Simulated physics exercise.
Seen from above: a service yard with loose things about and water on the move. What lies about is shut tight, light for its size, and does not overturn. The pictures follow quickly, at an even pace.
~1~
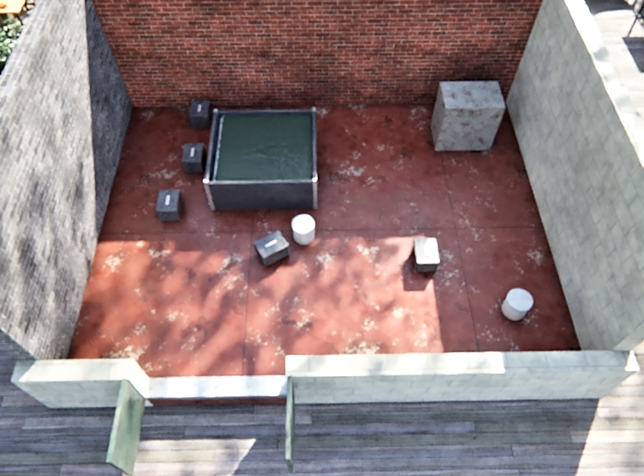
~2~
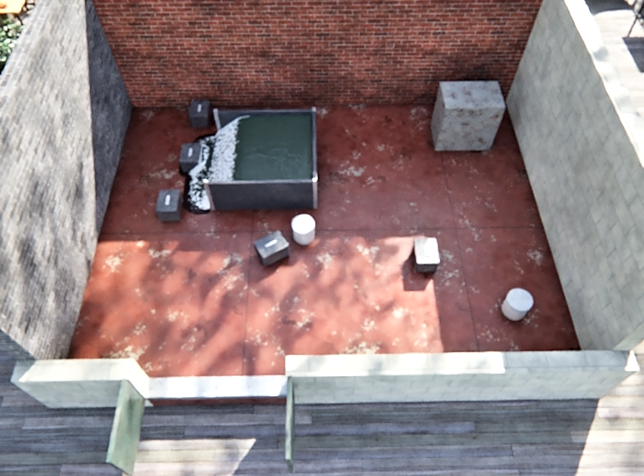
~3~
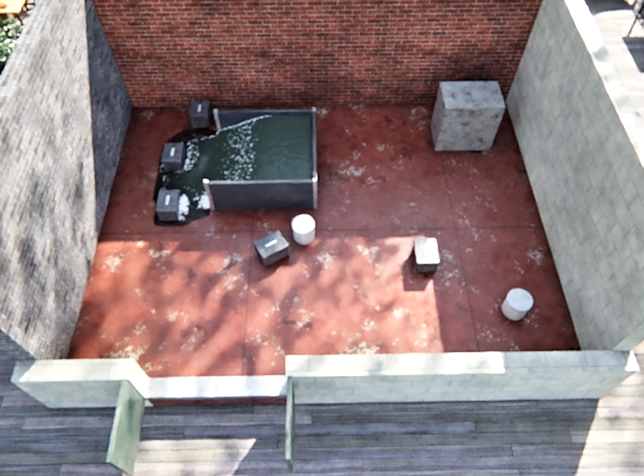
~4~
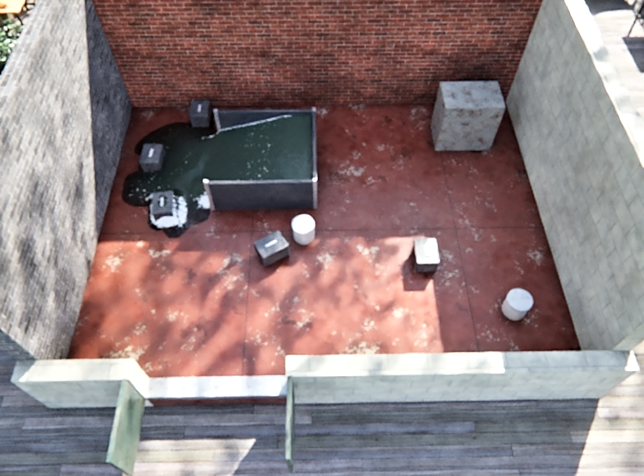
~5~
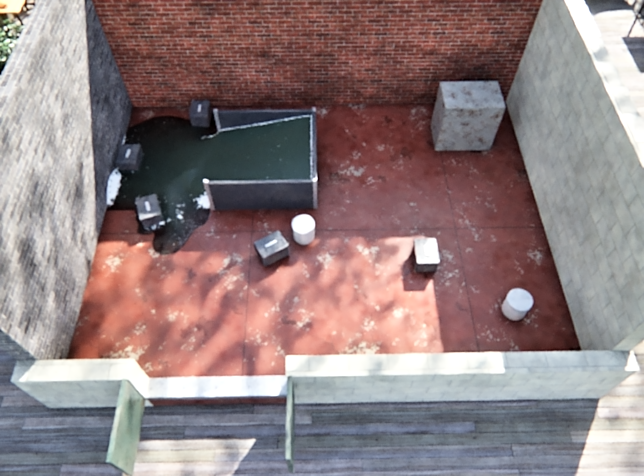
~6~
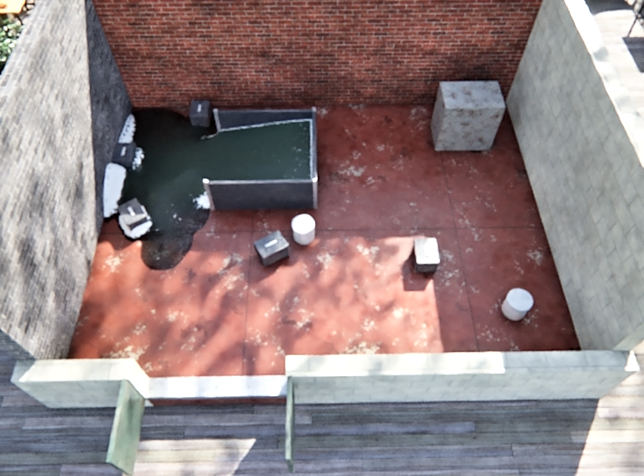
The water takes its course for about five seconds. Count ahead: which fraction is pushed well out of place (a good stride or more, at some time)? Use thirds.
That comes to one to two thirds.
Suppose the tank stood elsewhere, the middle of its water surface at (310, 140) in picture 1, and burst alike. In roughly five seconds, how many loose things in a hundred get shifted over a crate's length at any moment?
About 40 per cent.
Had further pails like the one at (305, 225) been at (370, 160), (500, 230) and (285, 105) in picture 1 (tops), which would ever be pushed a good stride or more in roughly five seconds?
In that order: Never so far, never so far, yes.
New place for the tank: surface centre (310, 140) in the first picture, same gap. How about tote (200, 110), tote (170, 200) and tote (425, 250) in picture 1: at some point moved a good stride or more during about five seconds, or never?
As listed: Yes, yes, never so far.
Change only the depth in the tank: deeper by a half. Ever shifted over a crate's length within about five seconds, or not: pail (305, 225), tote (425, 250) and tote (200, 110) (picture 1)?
In that order: Under that, short of that, that far or more.
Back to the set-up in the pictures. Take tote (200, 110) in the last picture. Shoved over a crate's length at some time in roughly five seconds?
Verdict: Pushed that far.
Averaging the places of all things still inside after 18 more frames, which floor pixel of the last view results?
At about (338, 228).
A moment on, 2 of 7 are well off their spots; 1 afloat.
Next, 3 of 7 are well off their spots; 1 afloat.
Later, 3 of 7 are well off their spots; 1 afloat.
In the end, 3 of 7 are well off their spots, and 3 have been at some point; 0 afloat.
